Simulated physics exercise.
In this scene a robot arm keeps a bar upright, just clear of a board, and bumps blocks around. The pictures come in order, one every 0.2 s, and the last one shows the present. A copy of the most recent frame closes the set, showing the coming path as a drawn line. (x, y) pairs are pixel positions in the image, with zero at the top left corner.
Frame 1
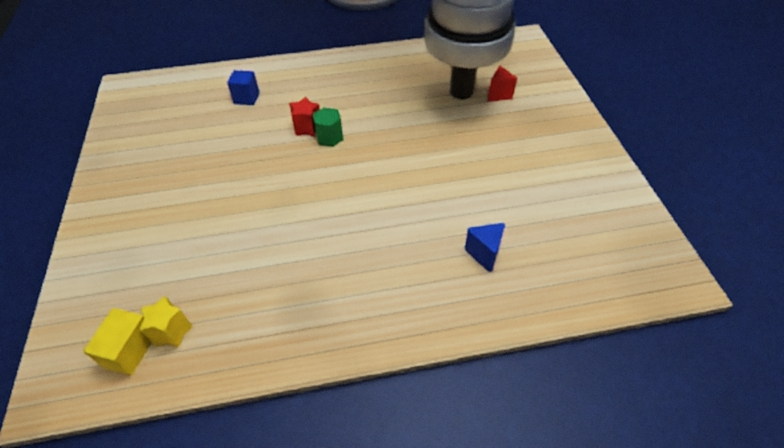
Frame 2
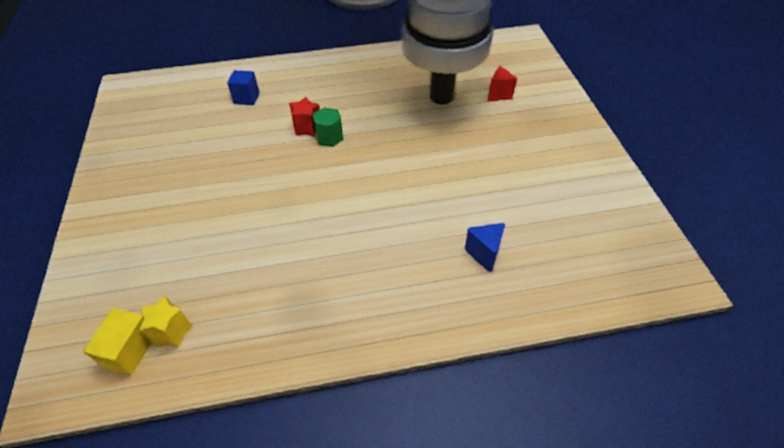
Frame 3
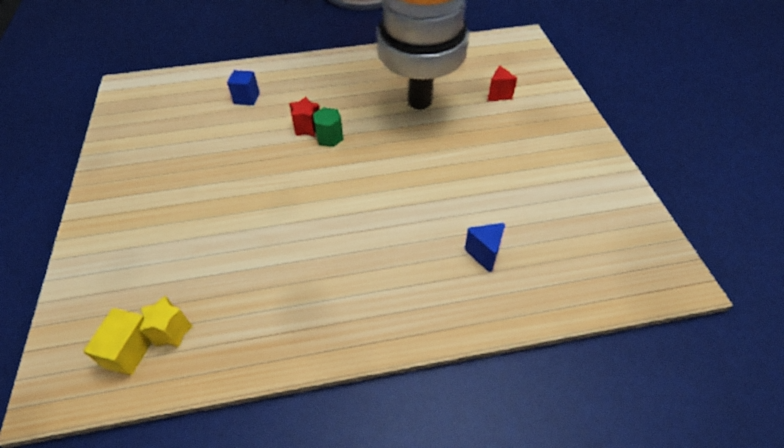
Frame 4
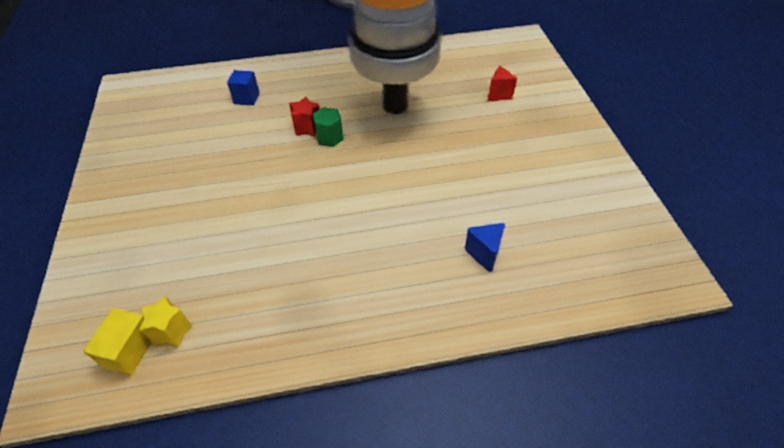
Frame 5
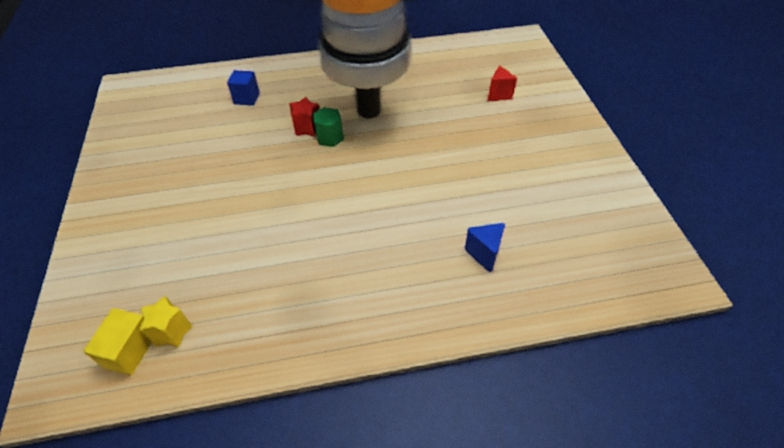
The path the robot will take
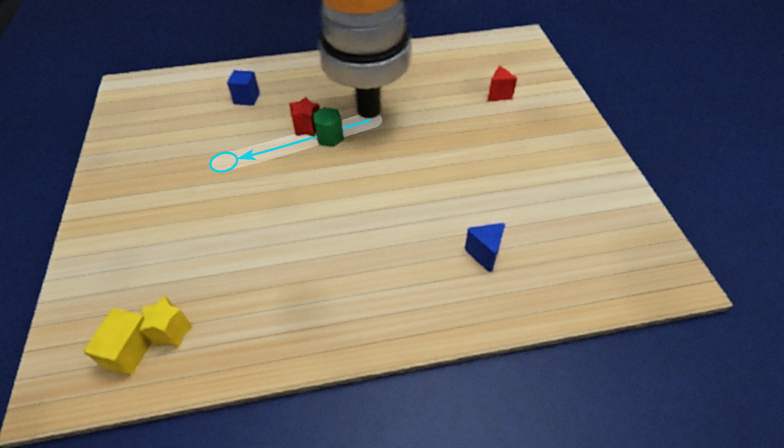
Robot arm with a dark cylindrical tip moving left across a wooden board, away from a red block, while all blocks stay still.
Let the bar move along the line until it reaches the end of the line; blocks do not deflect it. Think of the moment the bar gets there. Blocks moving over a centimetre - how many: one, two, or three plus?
In total, two blocks get moved by over 1 cm.
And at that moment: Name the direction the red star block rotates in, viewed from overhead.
Its spin: Clockwise.
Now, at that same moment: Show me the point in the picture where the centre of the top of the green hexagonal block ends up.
Its top centre is at about (291, 141).
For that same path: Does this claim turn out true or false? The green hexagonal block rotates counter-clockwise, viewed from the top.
True
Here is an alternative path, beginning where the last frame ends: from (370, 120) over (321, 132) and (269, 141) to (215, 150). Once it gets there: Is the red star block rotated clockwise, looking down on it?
I'd say yes.
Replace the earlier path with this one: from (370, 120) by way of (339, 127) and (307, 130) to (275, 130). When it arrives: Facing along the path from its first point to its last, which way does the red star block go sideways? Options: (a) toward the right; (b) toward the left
a (toward the right)
Path on the board, straight from (370, 120) to (224, 162).
On the path given first. One third of the way, bar at (322, 125); red star block at (296, 106), turned 15° clockwise; green hexagonal block at (306, 129), turned 45° anticlockwise.
Two thirds of the way, bar at (271, 139); red star block at (287, 105), turned 55° clockwise; green hexagonal block at (291, 141), turned 95° anticlockwise.
At the end, bar at (220, 152); red star block at (287, 105), turned 55° clockwise; green hexagonal block at (291, 141), turned 95° anticlockwise.
